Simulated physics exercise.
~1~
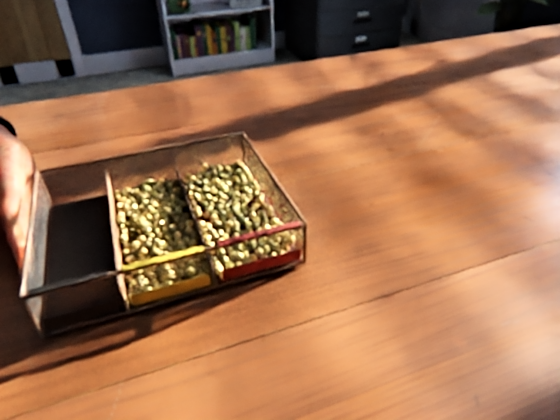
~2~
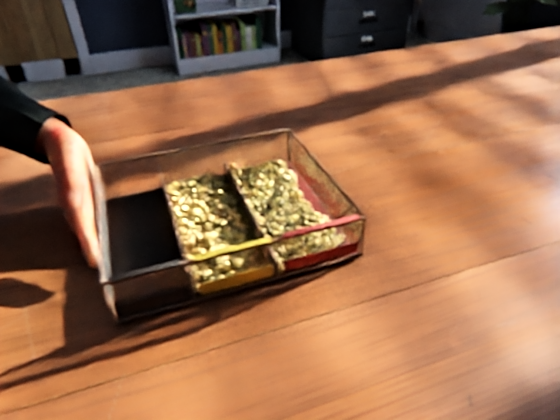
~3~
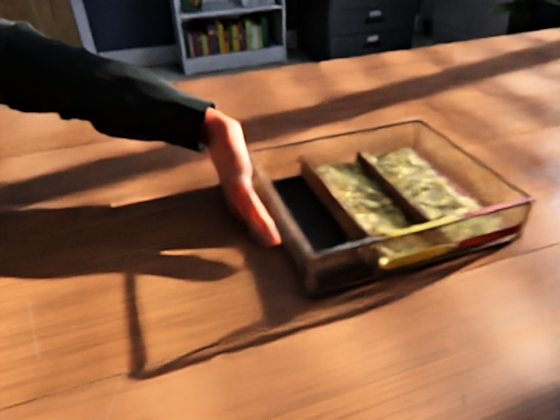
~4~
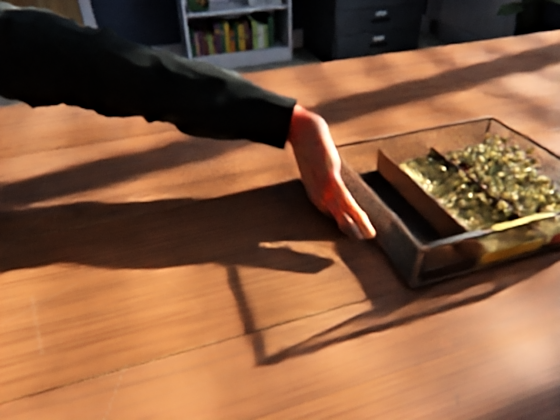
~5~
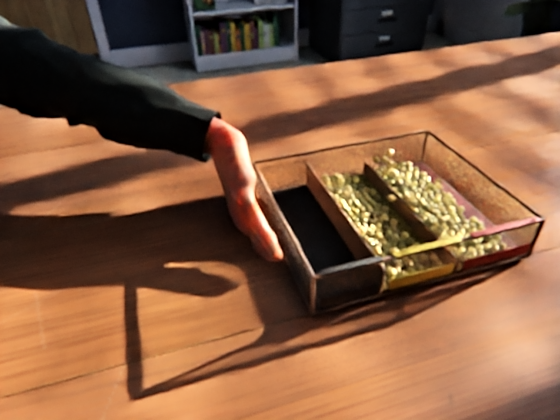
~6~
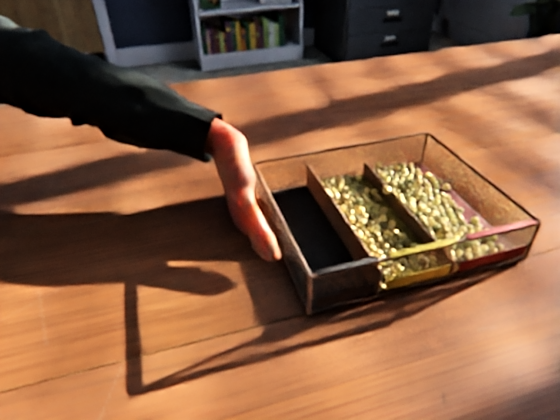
The clip opens on a sunlit wooden table, where a shallow, clear-sided tray sits at the left with a hand at its left end. Its left section is empty and dark, while the other two, marked yellow and red along the front, hold many small pale beans. The dark-sleeved arm reaches in as the tray slides right, the beans blurring with the motion. The tray carries on to the right edge of the view, then moves back left a shorter way with the hand still beside it. It finally rests level, right of centre, the beans still filling mainly the same two sections.
